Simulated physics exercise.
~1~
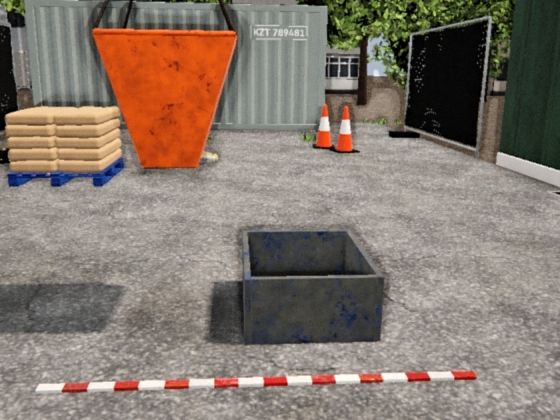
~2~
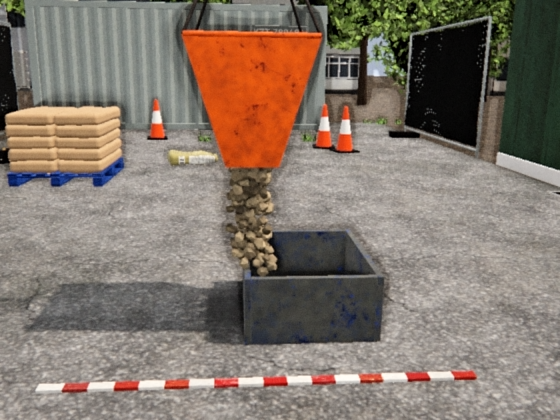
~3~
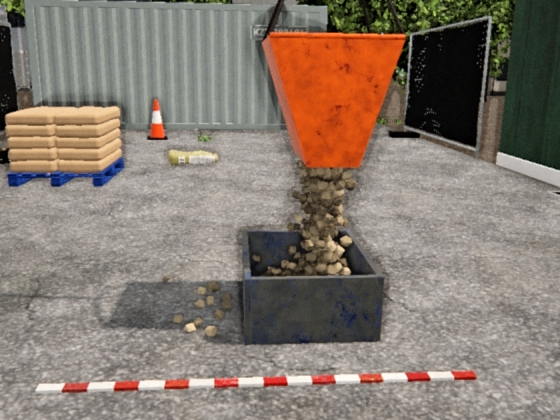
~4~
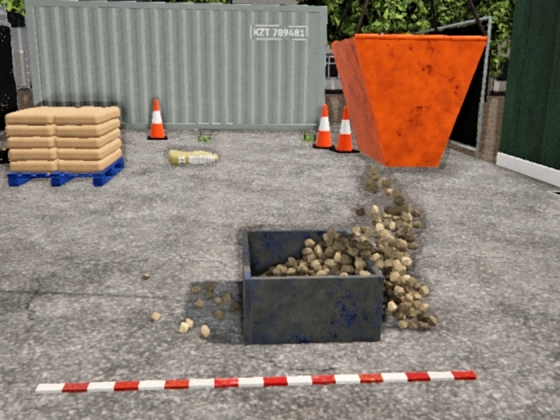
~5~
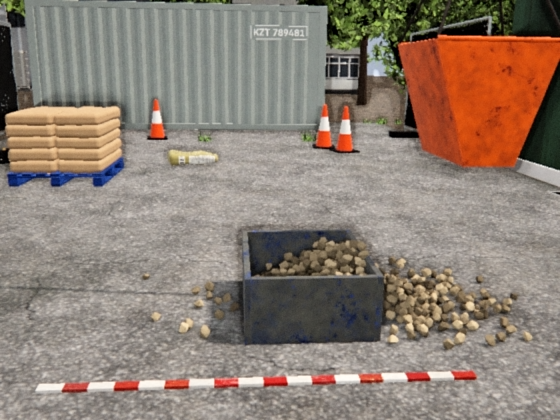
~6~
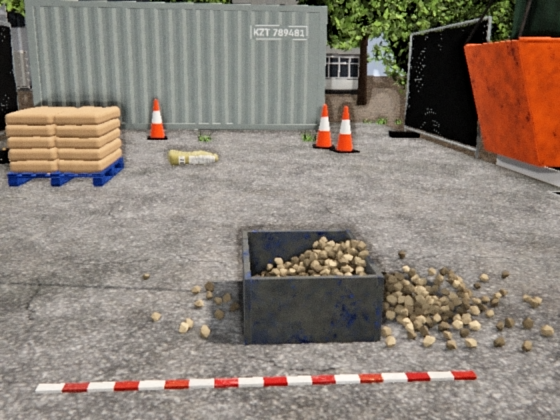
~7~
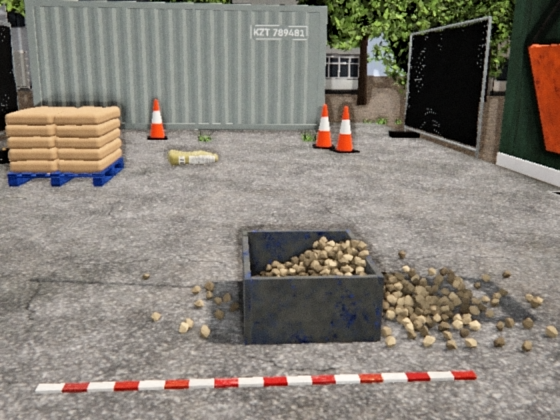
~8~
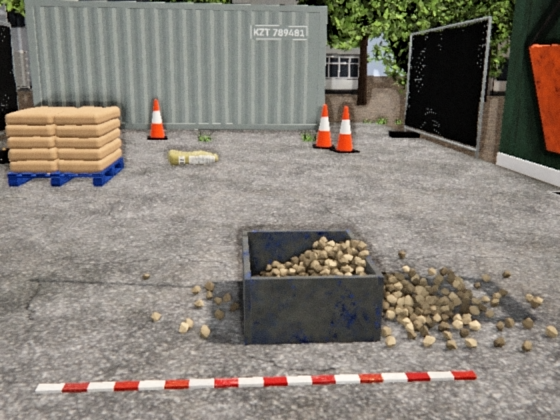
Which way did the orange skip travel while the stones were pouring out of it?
It travelled to the right, passing over the dark bin and carrying on towards the right-hand edge of the view.
